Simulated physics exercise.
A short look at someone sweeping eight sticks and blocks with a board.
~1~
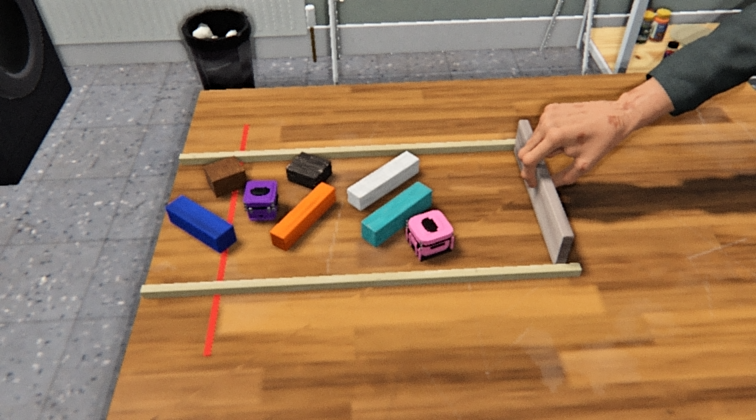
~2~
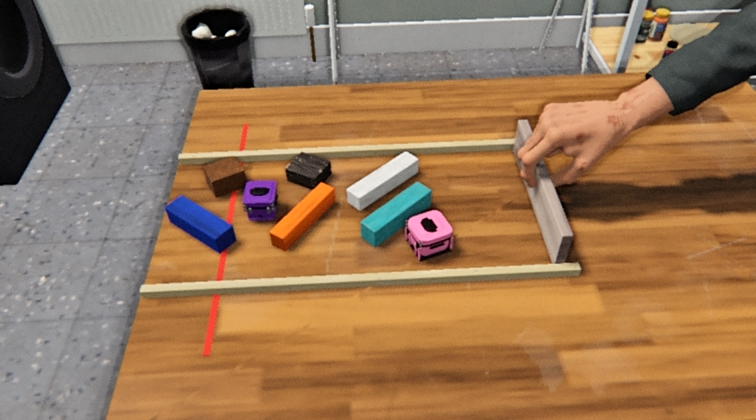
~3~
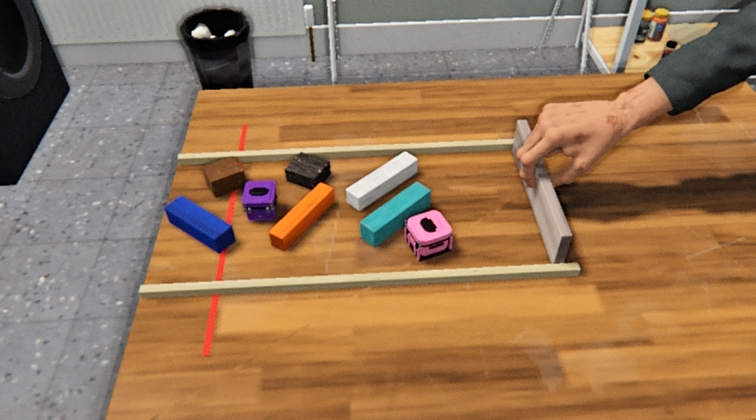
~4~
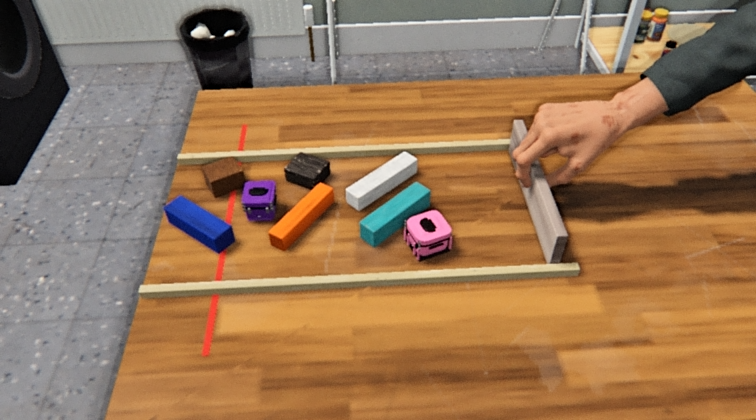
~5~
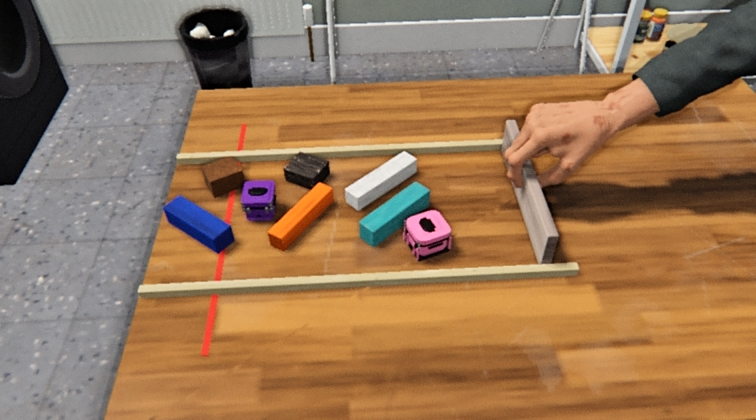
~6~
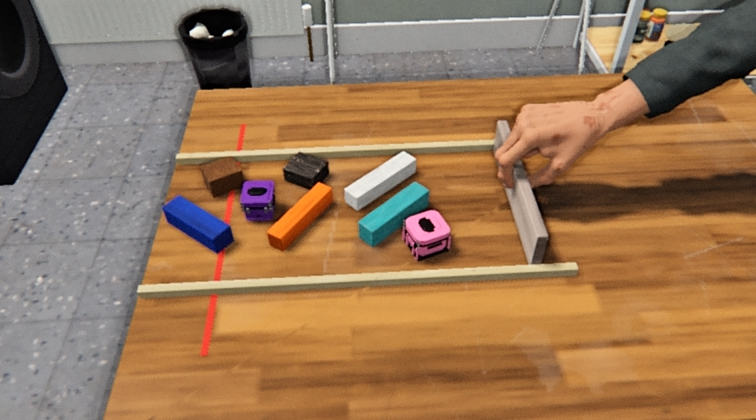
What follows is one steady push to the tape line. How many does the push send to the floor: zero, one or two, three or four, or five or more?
In the end the number that fall off is three or four.
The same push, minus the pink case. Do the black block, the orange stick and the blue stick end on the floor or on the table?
The black block holds on, the orange stick does not fall, the blue stick is lost.
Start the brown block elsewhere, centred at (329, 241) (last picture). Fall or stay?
The brown block survives.
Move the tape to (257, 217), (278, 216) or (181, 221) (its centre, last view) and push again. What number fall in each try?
In that order 1, 0 and 7.
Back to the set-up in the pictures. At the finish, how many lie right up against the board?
3 of them.
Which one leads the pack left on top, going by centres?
Foremost is the orange stick.
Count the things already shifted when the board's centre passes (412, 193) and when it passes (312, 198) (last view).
At the one place 3, at the other 7.
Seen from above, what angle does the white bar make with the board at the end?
About 30°.
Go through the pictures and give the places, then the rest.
The first picture shows blue stick (201, 224); brown block (226, 176); purple case (262, 201); board (540, 188); tape (230, 218).
The second picture shows brown block (225, 176); white bar (384, 180).
The third picture shows purple case (261, 201); pink case (428, 235).
The fourth picture shows blue stick (199, 224); turquoise bar (396, 214).
The fifth picture shows brown block (224, 176); board (526, 188).
The sixth picture shows blue stick (198, 224); brown block (223, 176); purple case (259, 201); board (517, 188); tape (227, 218).
Early on, none off yet; blue stick at rest near (198, 224); brown block at rest near (223, 176); purple case at rest near (259, 201).
A while later, none off yet; blue stick at rest near (196, 224); brown block at rest near (223, 176); purple case travelled about its own width near (234, 198).
Finally, the number that fall off is three or four; lost, purple case, brown block and blue stick.
